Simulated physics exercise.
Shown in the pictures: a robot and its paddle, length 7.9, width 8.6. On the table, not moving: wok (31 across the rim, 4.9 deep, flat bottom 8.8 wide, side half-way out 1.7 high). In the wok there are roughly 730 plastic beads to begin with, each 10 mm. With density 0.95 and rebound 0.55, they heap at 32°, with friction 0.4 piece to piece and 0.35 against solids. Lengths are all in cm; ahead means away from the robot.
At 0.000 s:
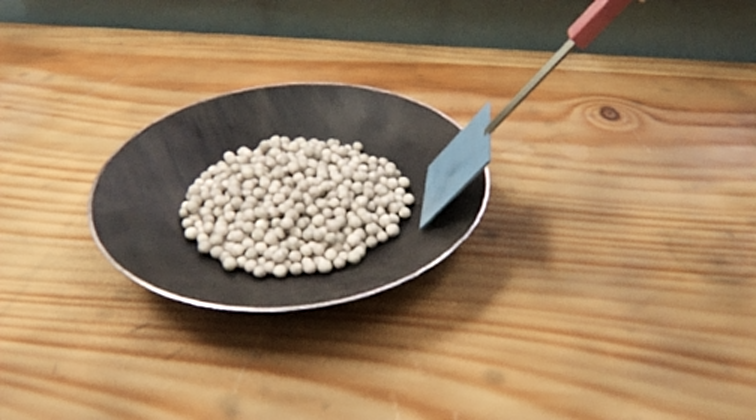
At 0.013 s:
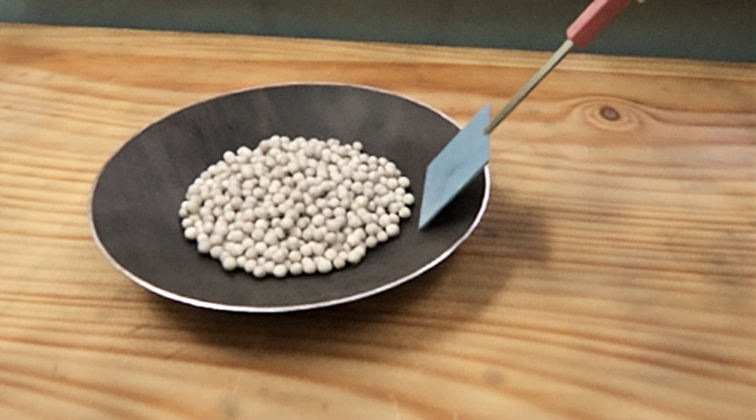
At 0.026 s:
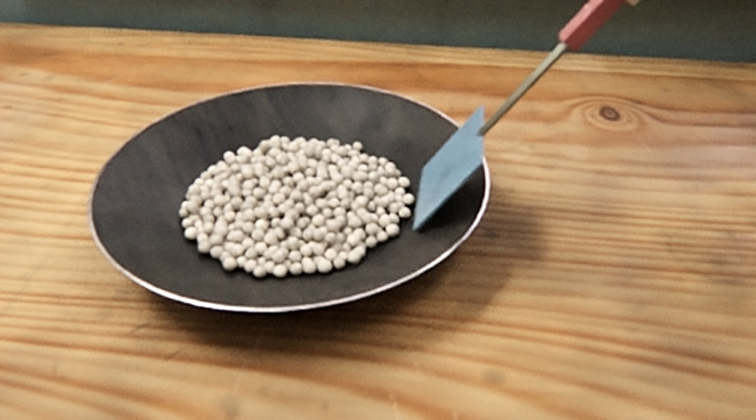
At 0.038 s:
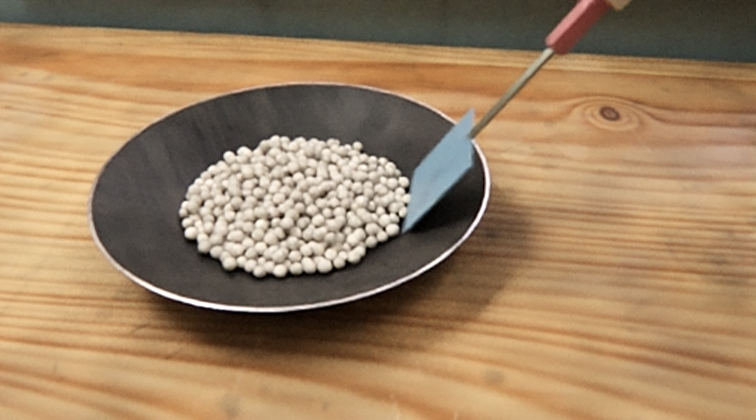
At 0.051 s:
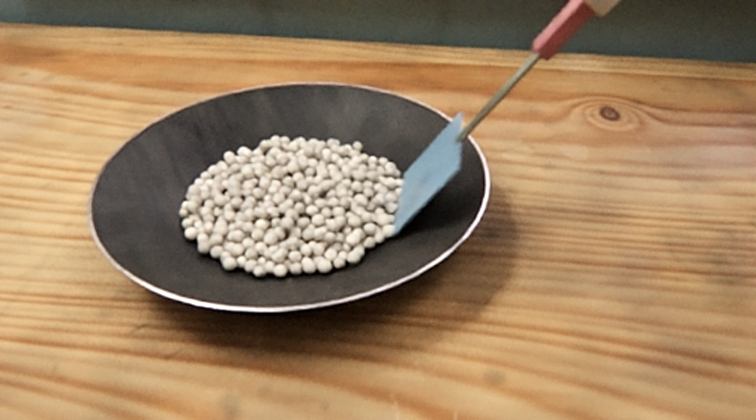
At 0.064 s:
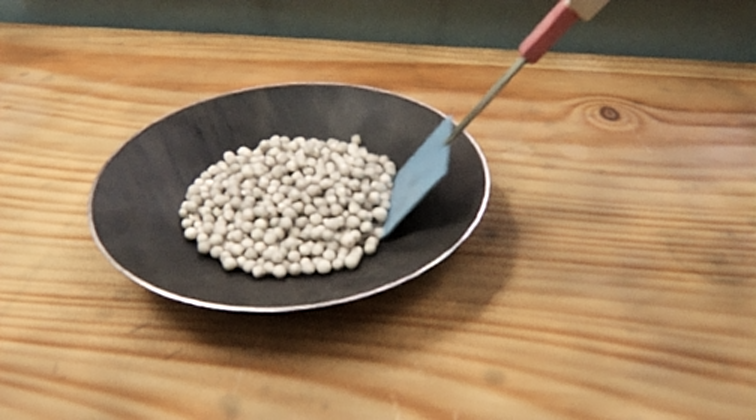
On a wooden table, a blue paddle moving left inside a still dark wok and pushing into the edge of pale beads.
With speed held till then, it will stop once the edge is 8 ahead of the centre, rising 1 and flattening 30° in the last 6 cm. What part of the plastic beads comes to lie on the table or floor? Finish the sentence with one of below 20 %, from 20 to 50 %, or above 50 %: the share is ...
The share is below 20 %.
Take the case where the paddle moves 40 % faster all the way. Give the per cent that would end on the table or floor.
It would be roughly 15 percent.
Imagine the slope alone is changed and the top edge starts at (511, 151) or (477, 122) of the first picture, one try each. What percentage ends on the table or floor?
About 5% and 5%.
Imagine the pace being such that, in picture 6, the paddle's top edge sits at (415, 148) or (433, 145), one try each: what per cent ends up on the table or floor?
First try about 35 %, second try about 15 %.
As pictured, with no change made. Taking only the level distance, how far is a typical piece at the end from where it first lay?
Level distance of roughly 7 cm.
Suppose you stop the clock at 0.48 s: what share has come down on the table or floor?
It works out to about 5 in a hundred.
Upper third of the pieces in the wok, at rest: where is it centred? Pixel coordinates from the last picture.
Roughly (171, 162).
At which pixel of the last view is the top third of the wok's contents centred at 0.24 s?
About pixel (210, 173).
By 0.15 s, sloping 56°, highest piece 5 above the table; 731 in the wok.
By 0.24 s, sloping 47°, highest piece 6 above the table; 731 in the wok.
By 0.48 s, sloping 26°, highest piece 7 above the table; 681 in the wok, 45 on the table or floor, 5 on the blade or in flight.
By 1.53 s, sloping 26°, highest piece 6 above the table; 678 in the wok, 53 on the table or floor.
Final count, 678 in the wok, 53 on the table or floor. That is 7 % on the table or floor.
